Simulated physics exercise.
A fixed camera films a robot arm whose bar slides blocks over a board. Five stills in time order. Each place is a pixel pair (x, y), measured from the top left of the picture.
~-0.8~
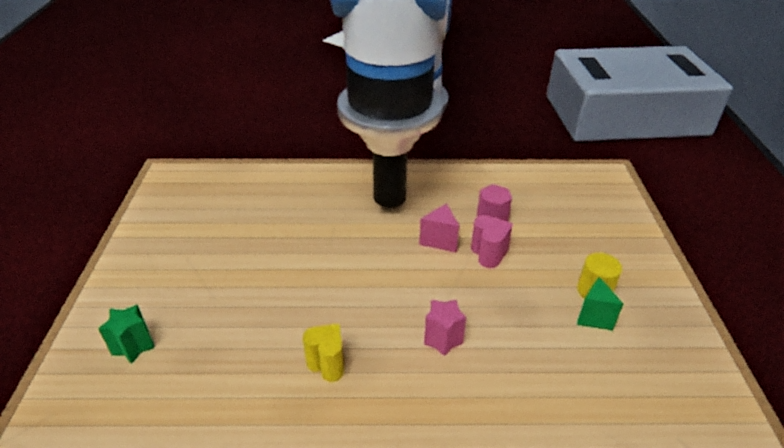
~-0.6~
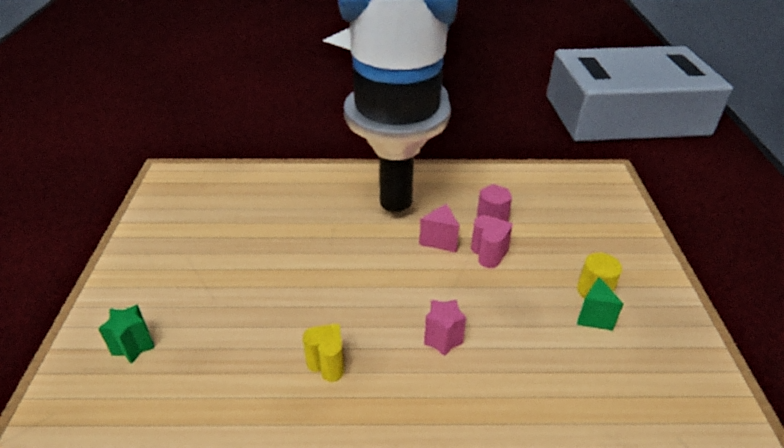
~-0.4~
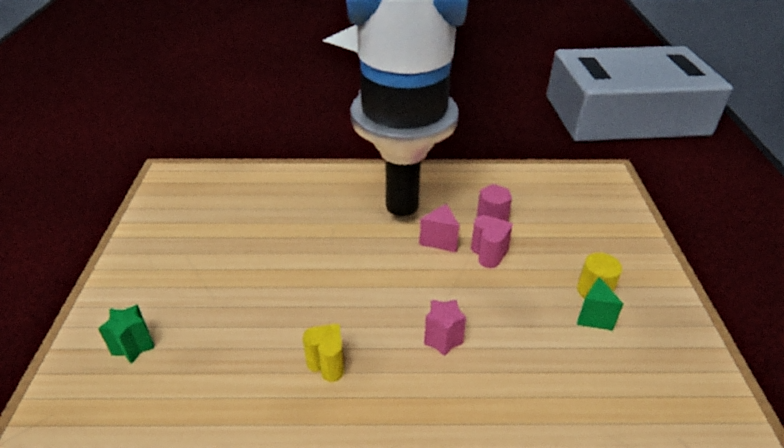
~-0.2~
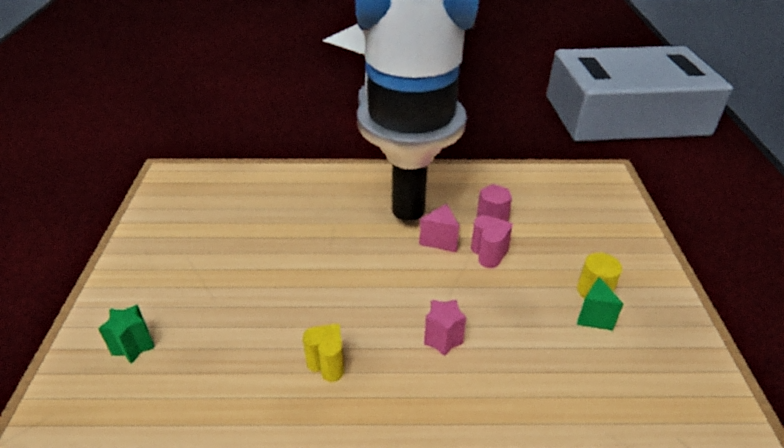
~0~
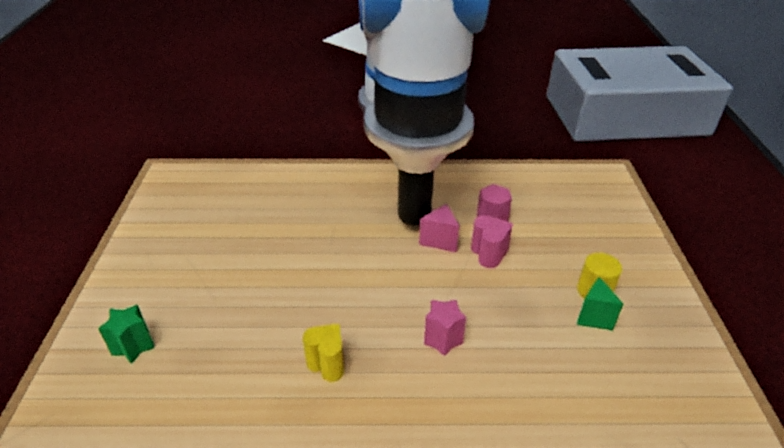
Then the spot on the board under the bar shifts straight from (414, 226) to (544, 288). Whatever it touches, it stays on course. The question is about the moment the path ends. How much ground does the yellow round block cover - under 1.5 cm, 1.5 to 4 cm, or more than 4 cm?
It shifts under 1.5 cm.
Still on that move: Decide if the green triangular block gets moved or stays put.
It holds its position.
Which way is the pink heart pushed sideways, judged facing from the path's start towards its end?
It's set to shift left.
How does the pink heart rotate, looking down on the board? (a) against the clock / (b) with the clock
a
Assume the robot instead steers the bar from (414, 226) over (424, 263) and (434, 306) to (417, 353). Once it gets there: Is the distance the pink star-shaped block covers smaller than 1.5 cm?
The answer is no.
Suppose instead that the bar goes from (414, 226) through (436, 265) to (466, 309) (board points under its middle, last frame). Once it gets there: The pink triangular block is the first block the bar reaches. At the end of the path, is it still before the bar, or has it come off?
Shed along the way.
What follows on the original path. One third of the way, bar at (455, 234); pink triangular block at (478, 235); pink heart at (504, 230).
Two thirds of the way, bar at (500, 255); pink triangular block at (521, 259), turned 15° clockwise; pink heart at (538, 235), turned 20° anticlockwise.
At the end, bar at (547, 277); pink triangular block at (552, 285), turned 55° clockwise; pink heart at (547, 235), turned 40° anticlockwise; green triangular block unmoved; yellow round block unmoved.
